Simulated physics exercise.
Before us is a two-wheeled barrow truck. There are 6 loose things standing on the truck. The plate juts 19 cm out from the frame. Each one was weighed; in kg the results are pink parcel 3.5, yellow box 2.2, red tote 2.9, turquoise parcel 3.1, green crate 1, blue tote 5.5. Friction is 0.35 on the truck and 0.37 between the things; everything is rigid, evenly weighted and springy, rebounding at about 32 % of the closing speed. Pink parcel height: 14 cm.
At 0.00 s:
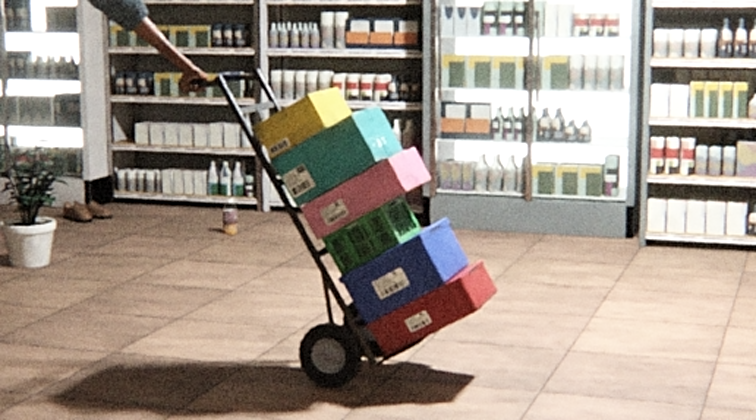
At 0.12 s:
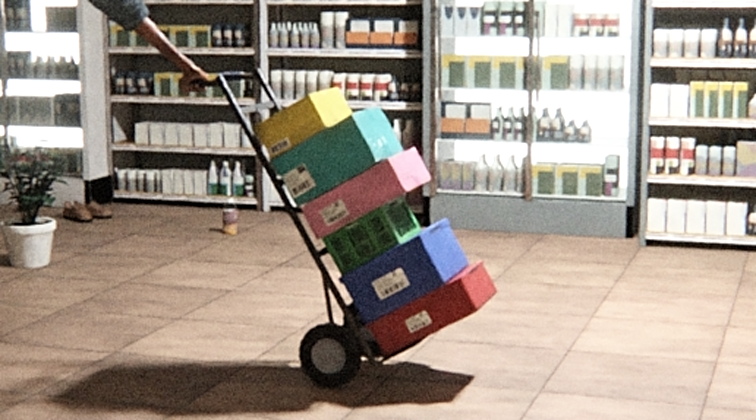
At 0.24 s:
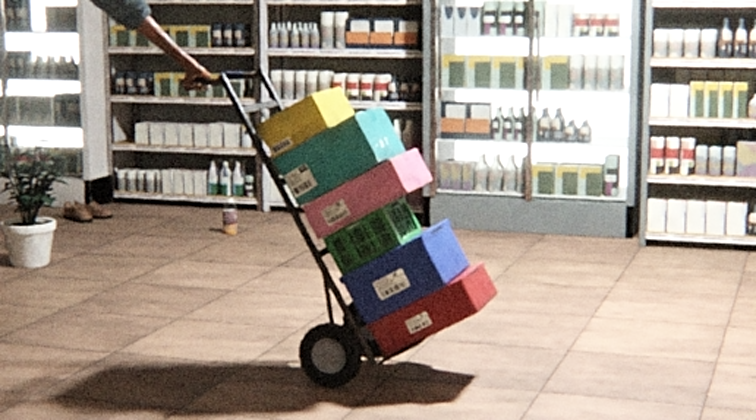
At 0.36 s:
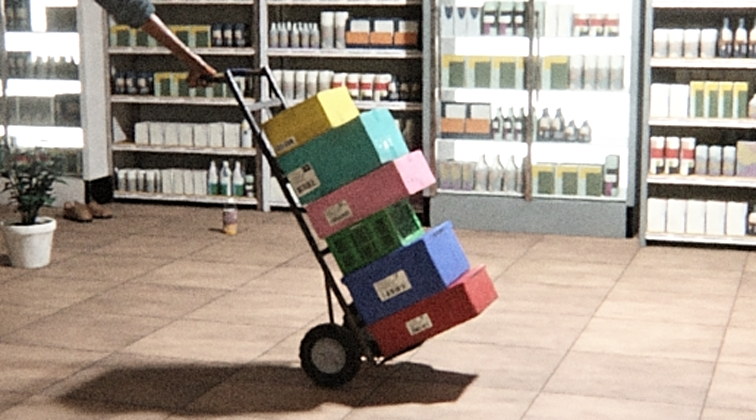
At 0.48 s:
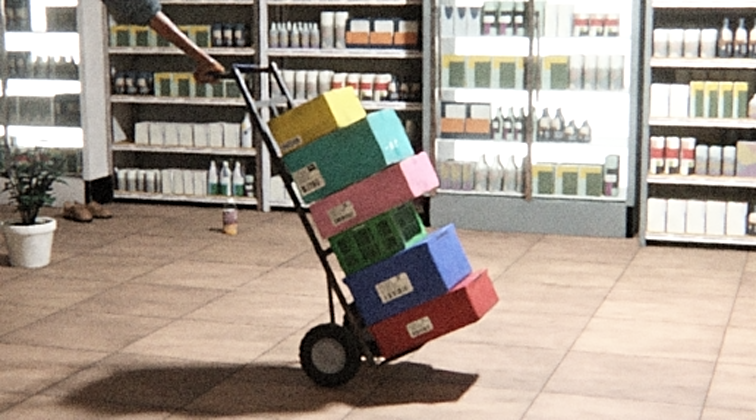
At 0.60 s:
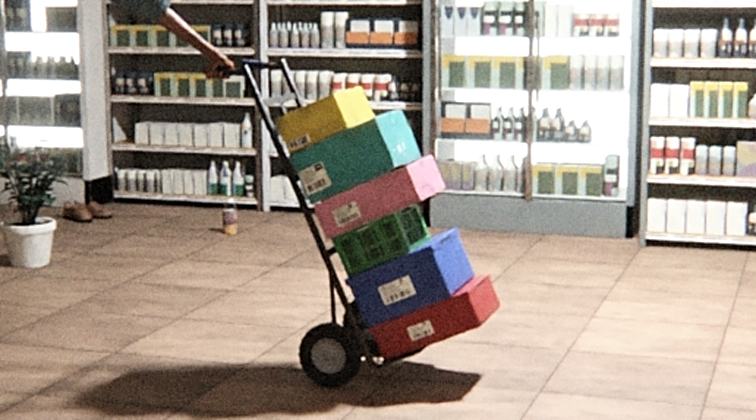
A hand slowly raises a leaning hand truck stacked with six colourful boxes toward upright.
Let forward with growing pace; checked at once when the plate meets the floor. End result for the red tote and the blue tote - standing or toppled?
The red tote is left standing; the blue tote is left standing.
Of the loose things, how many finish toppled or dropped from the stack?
It adds up to 4.
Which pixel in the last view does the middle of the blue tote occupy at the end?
At roughly (437, 311).
After 2.70 s, truck upright; yellow box and turquoise parcel now dropped from the stack; pink parcel 47° off its base; green crate 47° off its base.
After 3.10 s, truck upright; pink parcel now dropped from the stack; green crate on its side.
In the end (4.3 s), dropped from the stack and tipped over, pink parcel, yellow box, turquoise parcel and green crate; the other 2 under 10 cm from the start. At the end, from the last picture's camera, red tote near (441, 356), blue tote near (437, 311).
